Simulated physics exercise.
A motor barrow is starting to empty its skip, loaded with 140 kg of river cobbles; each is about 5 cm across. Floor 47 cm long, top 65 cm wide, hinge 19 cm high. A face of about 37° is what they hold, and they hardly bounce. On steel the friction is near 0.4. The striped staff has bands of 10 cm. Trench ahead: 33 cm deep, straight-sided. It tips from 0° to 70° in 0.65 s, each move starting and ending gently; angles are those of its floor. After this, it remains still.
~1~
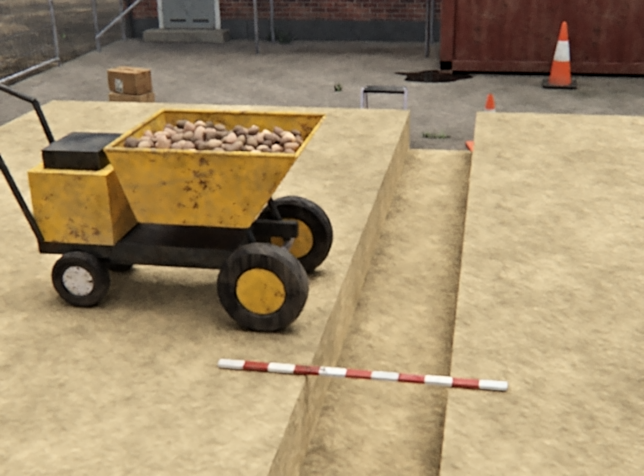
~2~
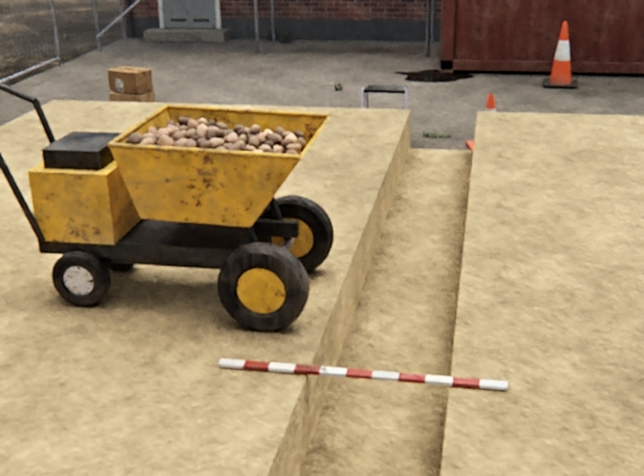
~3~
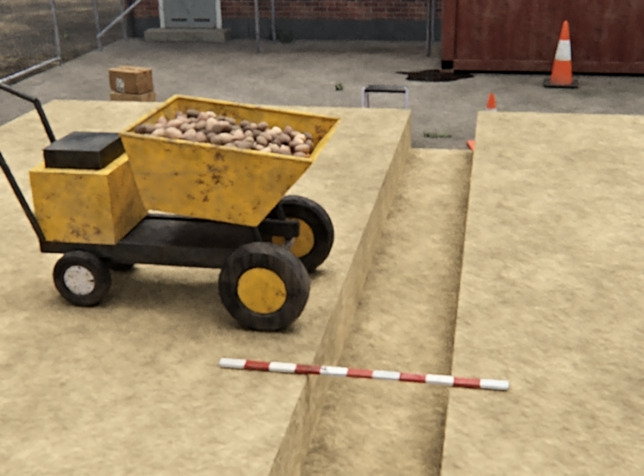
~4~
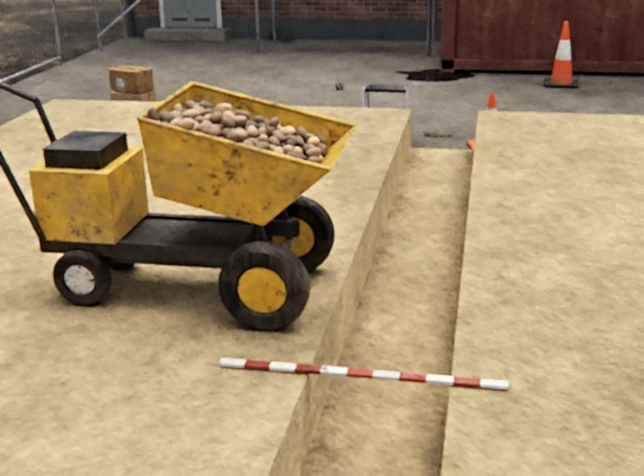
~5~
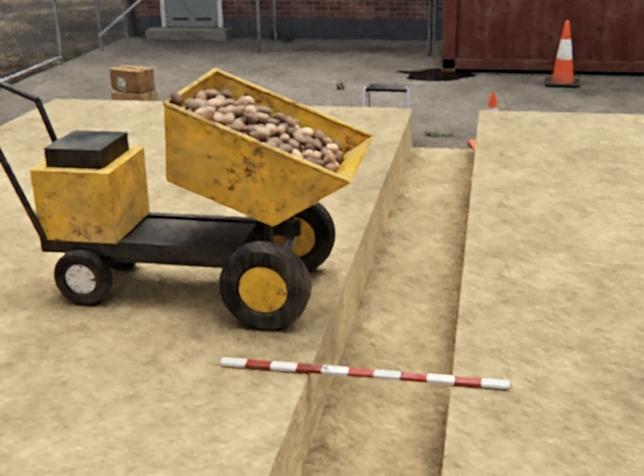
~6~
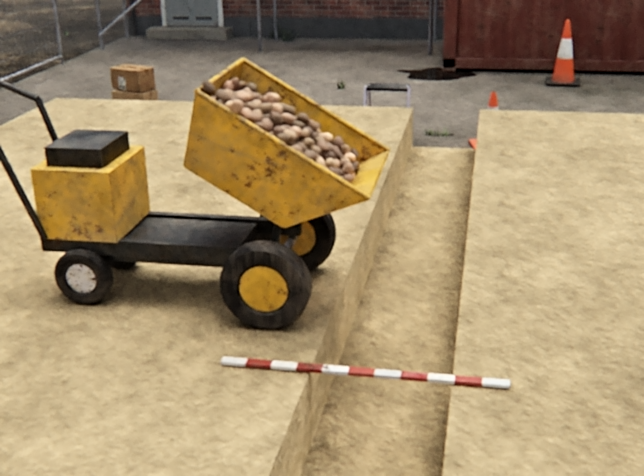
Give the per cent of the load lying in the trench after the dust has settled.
Close to 45 in every hundred.
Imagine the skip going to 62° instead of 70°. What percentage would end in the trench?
It would be close to 30 percent.
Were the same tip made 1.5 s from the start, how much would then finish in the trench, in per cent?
Expected share: Around 65%.
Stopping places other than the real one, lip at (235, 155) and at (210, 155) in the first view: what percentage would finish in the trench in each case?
I'd say some 90 per cent and some 100 per cent.
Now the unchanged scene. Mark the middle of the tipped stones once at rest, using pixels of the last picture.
Around (479, 306).
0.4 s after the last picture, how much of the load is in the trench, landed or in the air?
Some 10 per cent of the load by that point.
Then, 0.2 s after the last picture the floor is at 59°, 100 % in the skip; the foremost stones are at (401, 233).
Then, 0.4 s after the last picture the floor is at 70°, 70 % in the skip, 10 % in the trench, 21 % past the trench; the foremost stones are at (514, 306).
Then, 0.8 s after the last picture the floor is at 70°, 27 % in the skip, 19 % in the trench, 54 % past the trench; the foremost stones are past the picture's edge.
Then, 2.8 s after the last picture the floor is at 70°, 0 % in the skip, 45 % in the trench, 55 % past the trench; the foremost stones are past the picture's edge.
